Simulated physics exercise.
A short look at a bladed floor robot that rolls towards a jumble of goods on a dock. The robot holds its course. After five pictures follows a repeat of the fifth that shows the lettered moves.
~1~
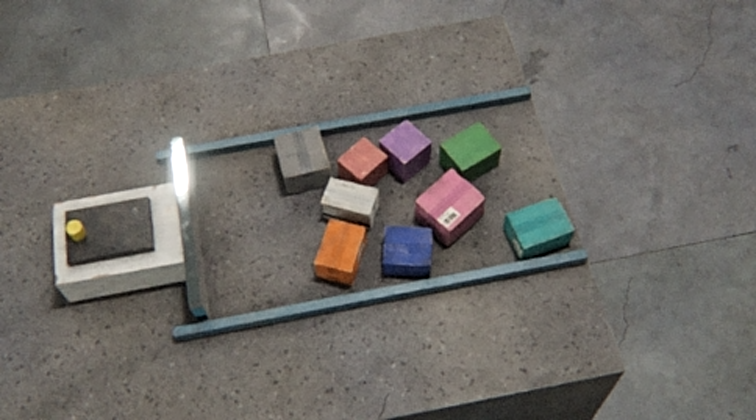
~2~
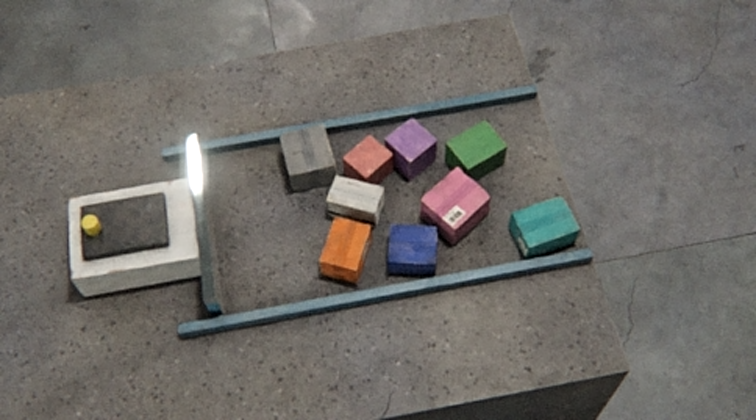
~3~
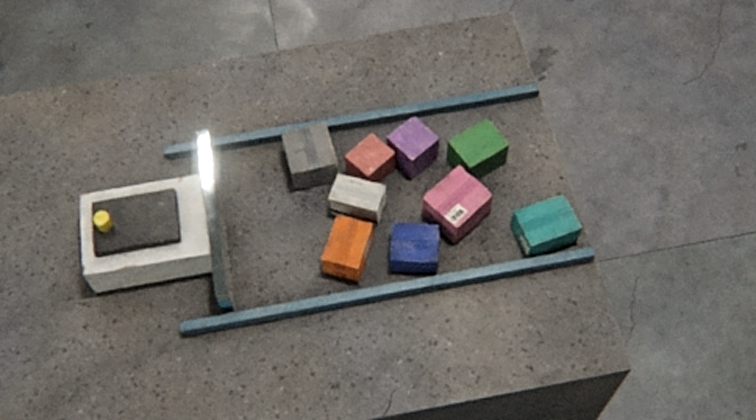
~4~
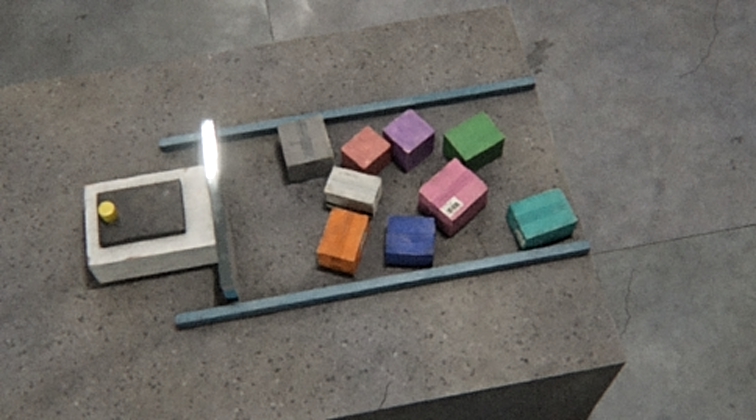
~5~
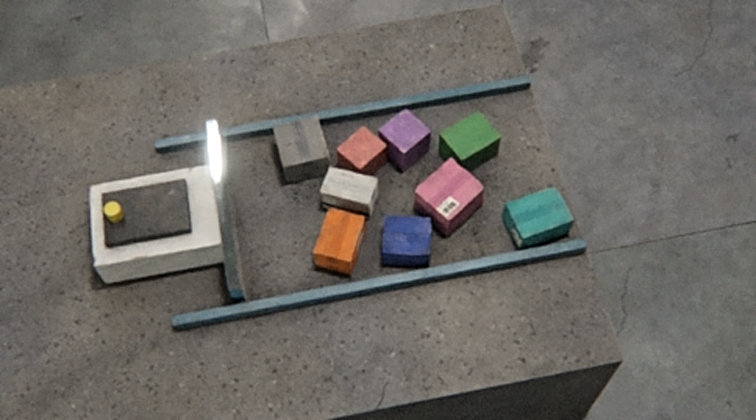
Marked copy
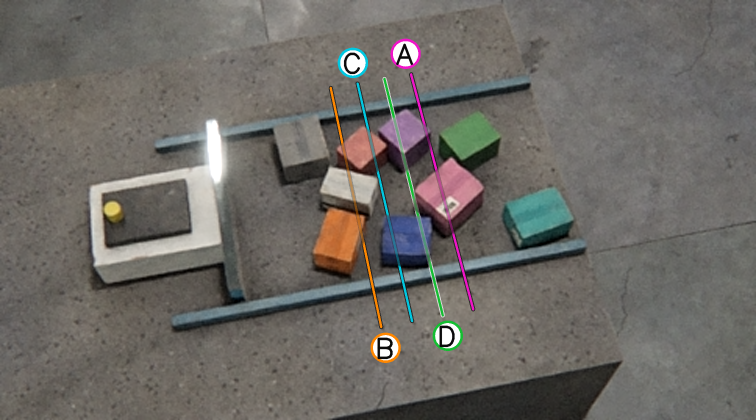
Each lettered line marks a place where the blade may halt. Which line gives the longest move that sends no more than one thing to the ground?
No second one falls up to A.
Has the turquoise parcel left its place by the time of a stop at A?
Yes.
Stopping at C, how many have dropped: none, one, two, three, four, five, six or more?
In all, none.
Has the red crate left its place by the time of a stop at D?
Yes.
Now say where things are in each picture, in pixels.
In the first picture, green crate (470, 154); grey box (303, 161); purple crate (405, 152).
In the second picture, robot (131, 224); white box (356, 202).
In the third picture, robot (142, 220); red crate (370, 163).
In the fourth picture, robot (148, 211); pink parcel (453, 197).
In the fifth picture, robot (153, 211); green crate (469, 144); grey box (302, 150); purple crate (404, 141).
On the marked copy, A at (440, 184); B at (354, 199); C at (383, 194); D at (412, 189).
Following A. Soon after the start, robot (233, 196); grey box (323, 147); orange parcel (344, 240).
Later, robot (313, 182); green crate (519, 136); purple crate (472, 119).
In the end, robot (370, 172); green crate (545, 133); turquoise parcel (568, 219); none fallen.
As for the rest, B is within the limit but short; C is within the limit but short; D is within the limit but short.
